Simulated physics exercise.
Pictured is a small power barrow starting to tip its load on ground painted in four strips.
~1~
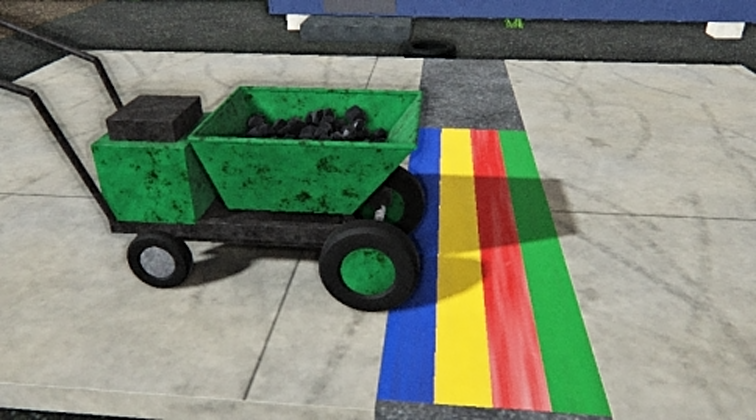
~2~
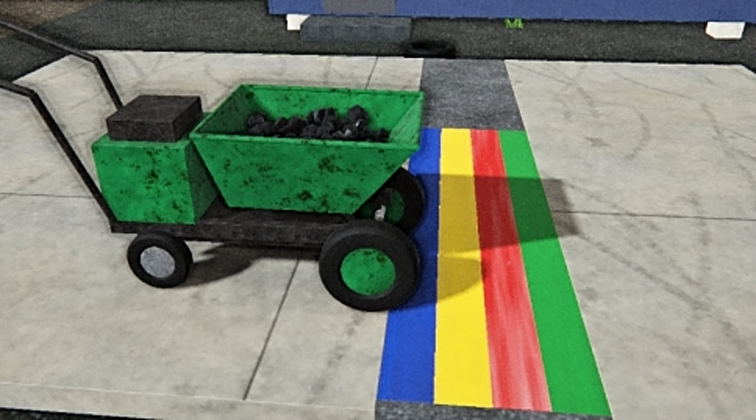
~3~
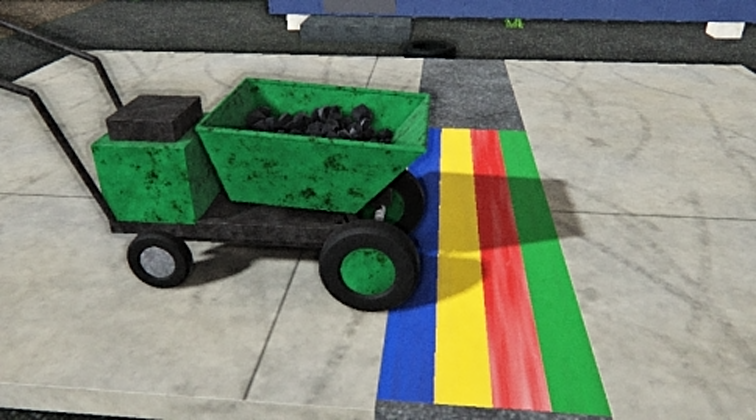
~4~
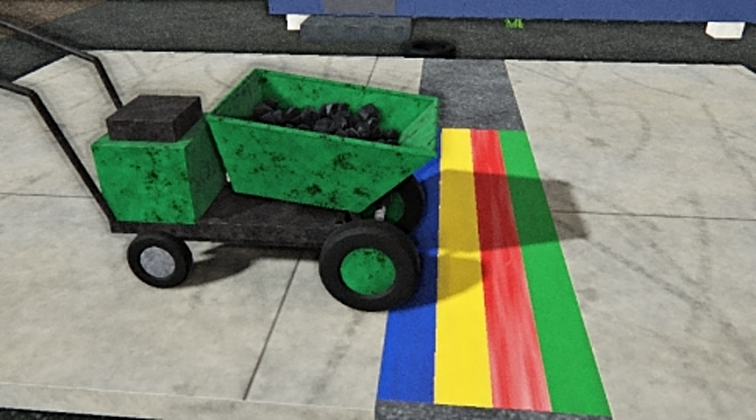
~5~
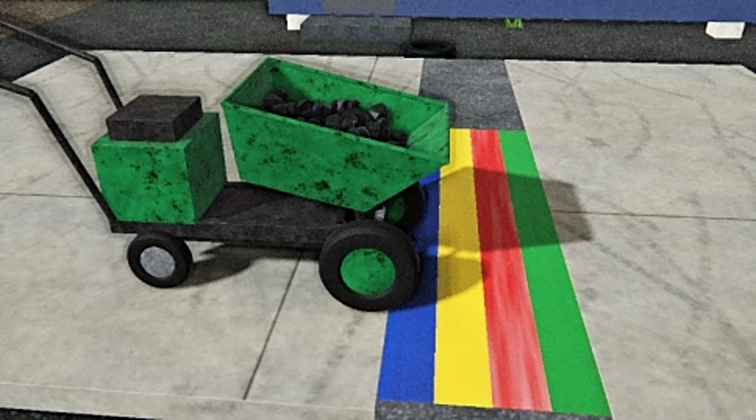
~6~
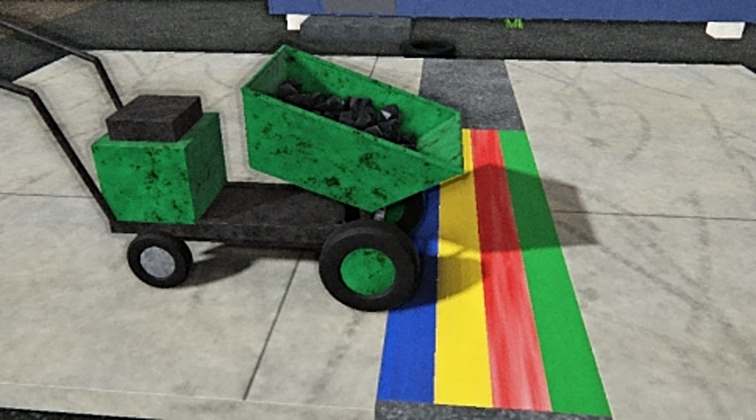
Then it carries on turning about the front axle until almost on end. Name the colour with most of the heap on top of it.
Green.
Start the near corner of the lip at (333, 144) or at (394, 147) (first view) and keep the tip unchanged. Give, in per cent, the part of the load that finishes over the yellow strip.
The first stop gives 40 per cent; the second gives 0 per cent.
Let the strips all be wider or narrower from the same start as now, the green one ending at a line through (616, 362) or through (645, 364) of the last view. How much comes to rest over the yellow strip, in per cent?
In turn, 0 and 0 in a hundred.
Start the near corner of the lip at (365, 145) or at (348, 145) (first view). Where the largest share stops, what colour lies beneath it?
Case one gives the red strip, case two gives that red strip.
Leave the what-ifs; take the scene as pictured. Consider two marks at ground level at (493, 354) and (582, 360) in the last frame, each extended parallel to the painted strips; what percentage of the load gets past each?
Close to 90 and 40 per cent respectively.
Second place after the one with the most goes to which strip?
In second place: The red strip.
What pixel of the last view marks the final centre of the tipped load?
Centre at rest, last view: Approx. (552, 273).
Shortly afterwards, skip tipped steeply; the whole lot in the skip.
Next, skip tipped right over; the bulk in the skip; a little over the red strip; a little over the green strip; only a few off the paint.
Some moments later, skip tipped right over; near a quarter in the skip; a little over the red strip; near a third over the green strip; near a quarter off the paint.
In the end, skip tipped right over; a little in the skip; none at all over the blue strip; only a few over the yellow strip; near a quarter over the red strip; near a third over the green strip; near a quarter off the paint.
